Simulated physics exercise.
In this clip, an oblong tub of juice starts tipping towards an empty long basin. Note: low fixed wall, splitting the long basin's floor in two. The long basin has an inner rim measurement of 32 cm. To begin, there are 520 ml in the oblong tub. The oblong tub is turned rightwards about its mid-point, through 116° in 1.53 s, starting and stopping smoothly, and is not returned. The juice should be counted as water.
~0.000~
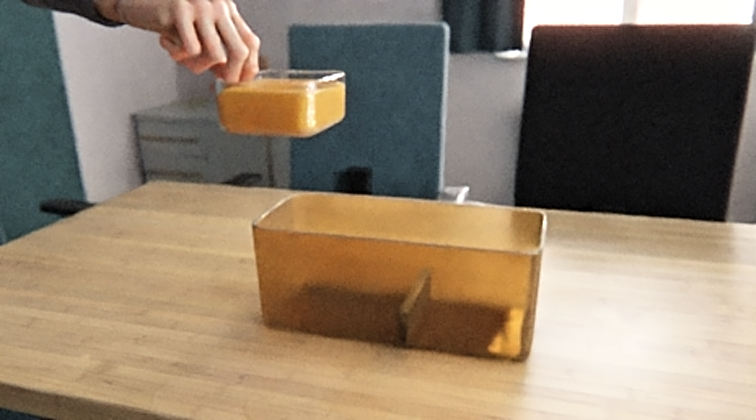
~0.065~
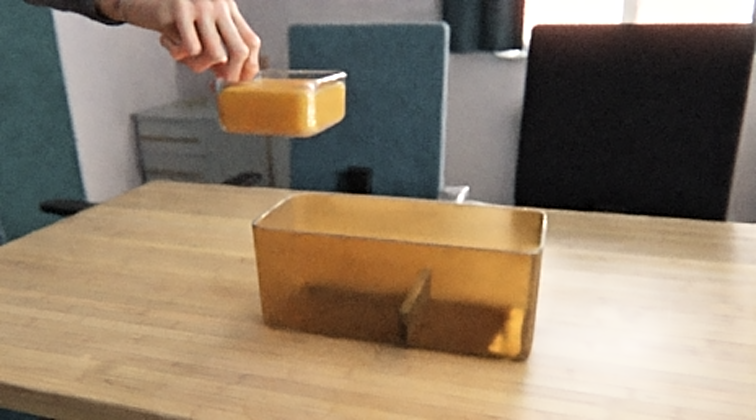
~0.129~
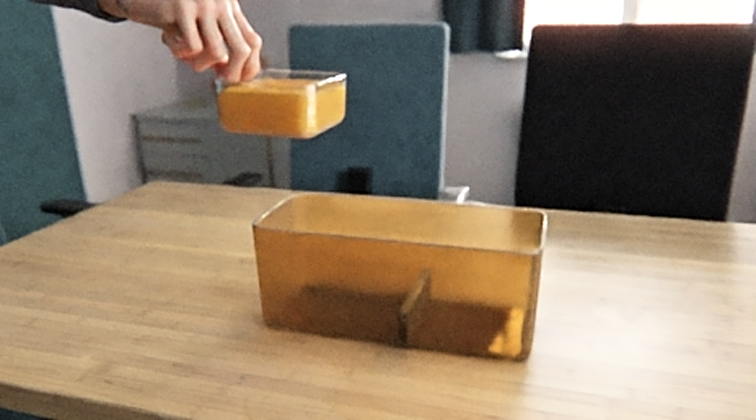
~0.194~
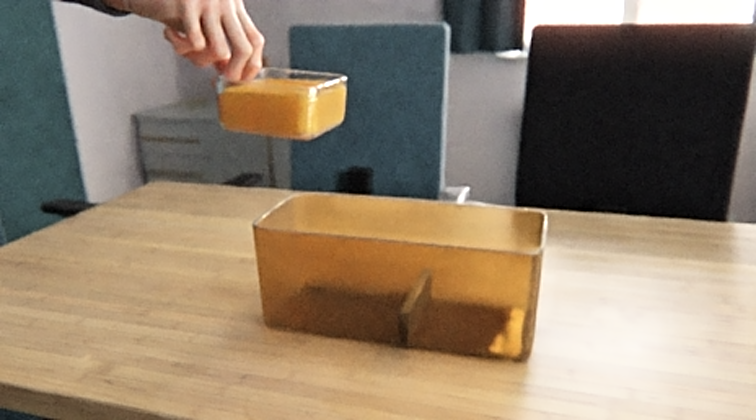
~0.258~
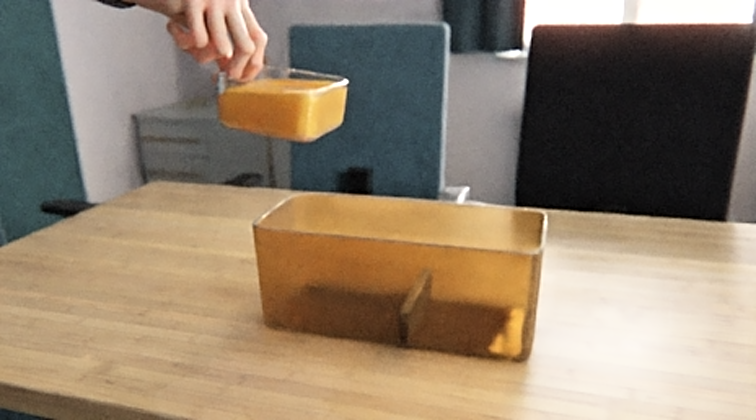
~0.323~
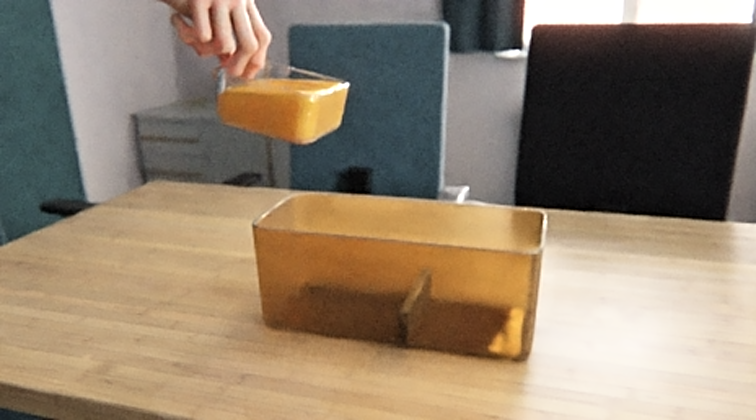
In this clip, a hand holds a clear oblong tub of orange juice above a long amber basin with a low dividing wall on a wooden table, then gradually tilts the tub slightly to the right.
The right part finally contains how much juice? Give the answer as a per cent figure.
About 11 in every hundred parts.
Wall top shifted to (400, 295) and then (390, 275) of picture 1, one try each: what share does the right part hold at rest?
First 50, then 60 per cent.
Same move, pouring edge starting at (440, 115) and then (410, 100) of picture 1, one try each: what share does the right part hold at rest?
I'd expect close to 90 per cent and then close to 85 per cent.
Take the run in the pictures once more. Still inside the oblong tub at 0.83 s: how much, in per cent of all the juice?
Some 34 per cent.
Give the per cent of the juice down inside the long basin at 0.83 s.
Roughly 32 per cent.
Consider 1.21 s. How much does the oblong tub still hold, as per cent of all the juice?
I'd say some 4 per cent remains.
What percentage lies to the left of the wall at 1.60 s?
The left part holds close to 88 per cent.
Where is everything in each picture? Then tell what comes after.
It leans 0°; its right rim is at (330, 80); the juice meets the walls at (241, 85) and (331, 88); the long basin's rim runs from (273, 210) to (543, 233); the wall's top is at (416, 289), in the first picture.
It leans 1°; its right rim is at (330, 80); the juice meets the walls at (241, 85) and (330, 87), in the second picture.
It leans 2°; its right rim is at (331, 82); the juice meets the walls at (241, 84) and (331, 88), in the third picture.
It leans 5°; its right rim is at (332, 84); the juice meets the walls at (242, 85) and (332, 89), in the fourth picture.
It leans 8°; its right rim is at (333, 87); the juice meets the walls at (242, 86) and (333, 89), in the fifth picture.
It leans 12°; its right rim is at (333, 91); the juice meets the walls at (243, 85) and (334, 88), in the sixth picture.
After 0.83 s the tilt is 66° and 34 per cent is still to pour, 32 is left of the wall and 1 right of it.
After 1.21 s the tilt is 104° and 4 per cent is still to pour, 83 is left of the wall and 7 right of it.
After 1.60 s the tilt is 116° and 0 per cent is still to pour, 88 is left of the wall and 11 right of it.
After 2.03 s the tilt is 116° and 0 per cent is still to pour, 88 is left of the wall and 11 right of it.
In the end 89 per cent lies left of the wall, 11 right of it and 1 outside.
